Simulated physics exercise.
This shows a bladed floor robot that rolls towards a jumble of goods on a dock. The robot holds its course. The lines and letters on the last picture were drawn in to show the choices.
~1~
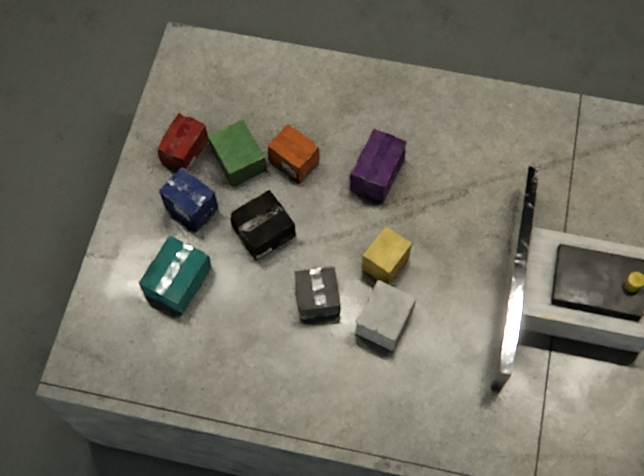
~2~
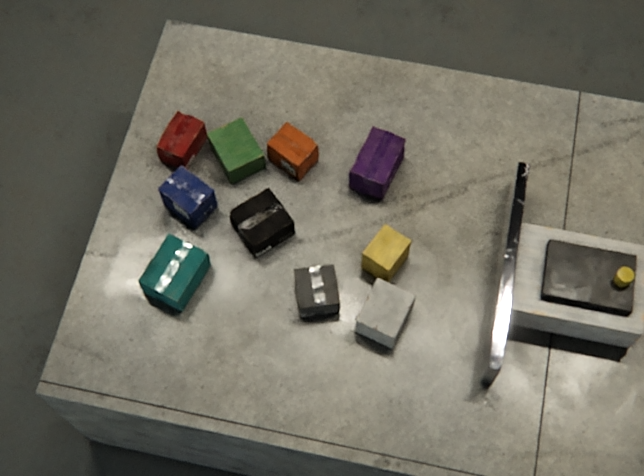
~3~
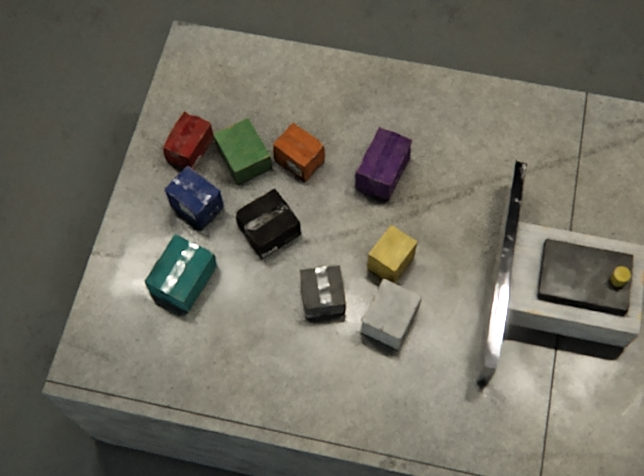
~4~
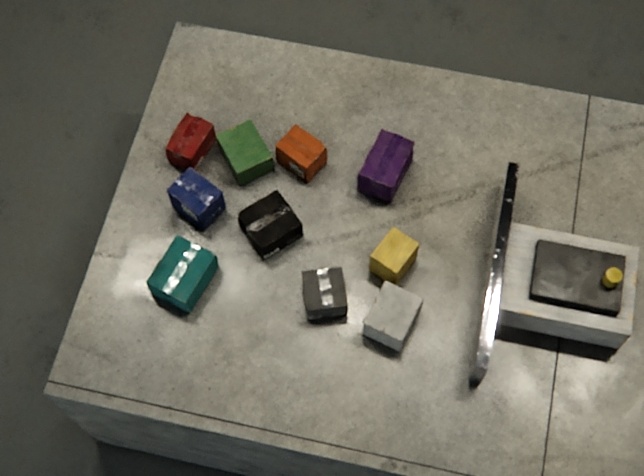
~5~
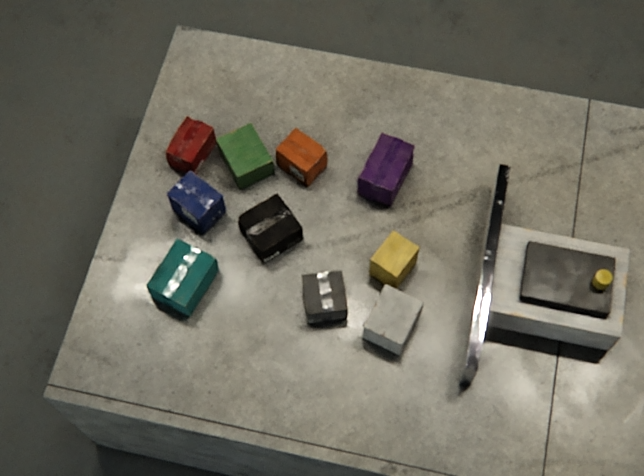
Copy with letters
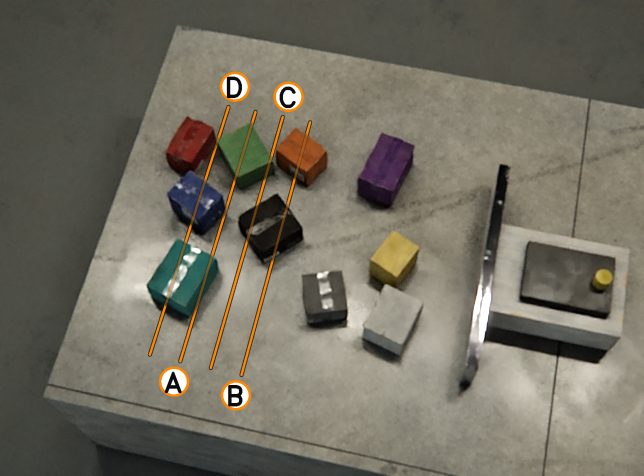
On a grey dock, a bladed robot rolls slightly left towards scattered colourful boxes.
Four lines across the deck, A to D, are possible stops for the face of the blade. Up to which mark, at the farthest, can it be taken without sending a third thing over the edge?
It should halt at A.
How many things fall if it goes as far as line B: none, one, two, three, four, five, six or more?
The count is none.
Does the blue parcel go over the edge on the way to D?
By then, yes.
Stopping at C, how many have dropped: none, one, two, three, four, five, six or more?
By then, none.
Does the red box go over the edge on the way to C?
By then, no.
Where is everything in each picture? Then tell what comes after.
The first picture shows turquoise box (176, 274); green crate (238, 153); grey box (317, 293).
The second picture shows robot (583, 274); purple box (377, 163).
The third picture shows robot (578, 274); red box (188, 142).
The fourth picture shows robot (571, 275); black box (270, 225).
The fifth picture shows robot (561, 276); orange parcel (302, 157); turquoise box (183, 277); green crate (246, 156).
On the marked copy, A at (220, 229); B at (278, 241); C at (249, 235); D at (192, 223).
Taking A. A third of the way, robot (461, 256); white crate (348, 314); purple box (381, 170).
Two thirds of the way, robot (361, 236); red box (183, 145); blue parcel (189, 199).
When it is over, robot (287, 222); red box (142, 131); turquoise box (100, 261); none fallen.
As for the rest, B is within the limit but short; C is within the limit but short; D drops three.
